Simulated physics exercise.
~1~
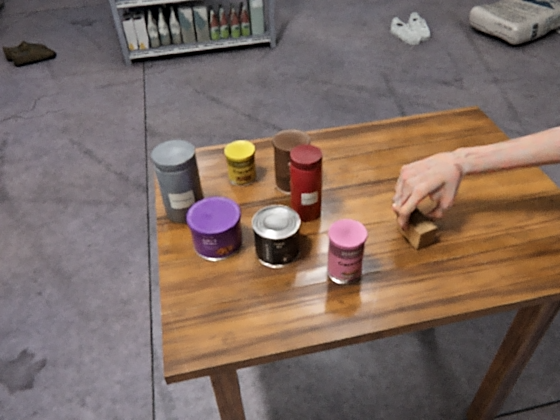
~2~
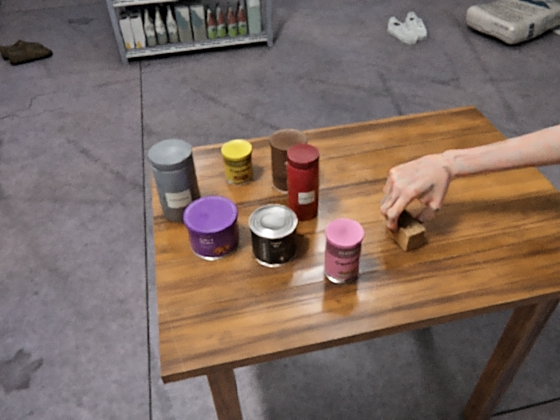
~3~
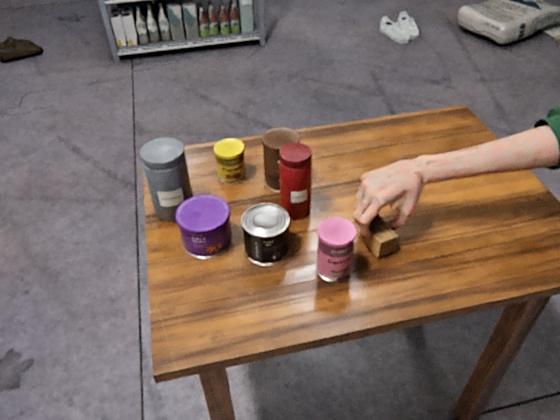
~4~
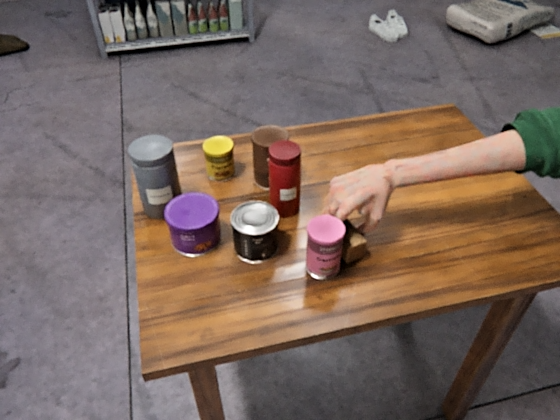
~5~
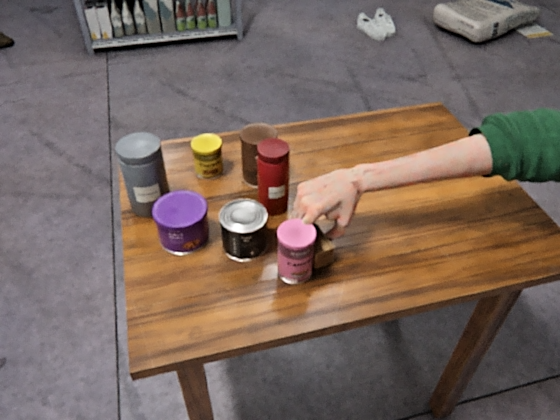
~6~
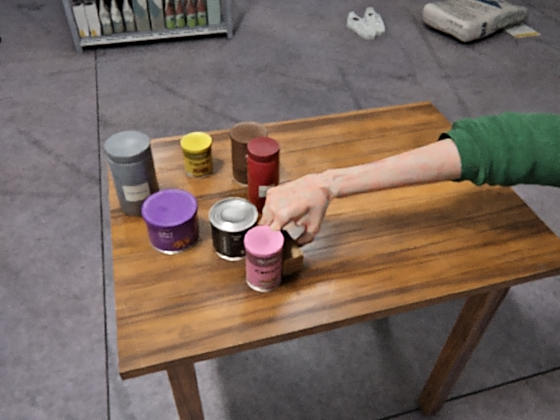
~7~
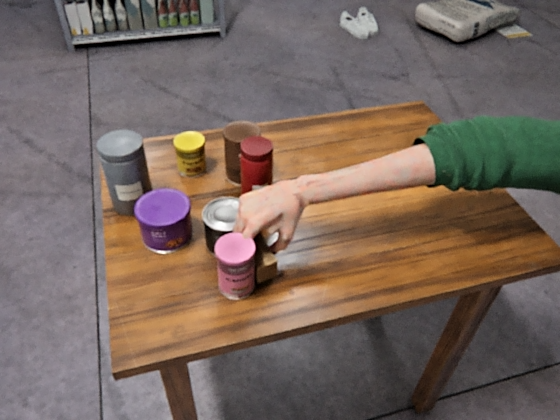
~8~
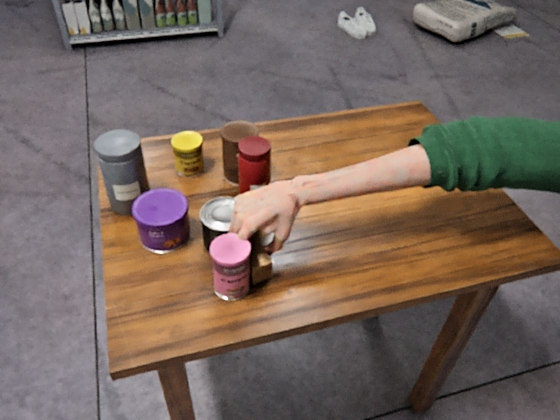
On a wooden table, a hand slides a block left, pushing the upright pink tin along.
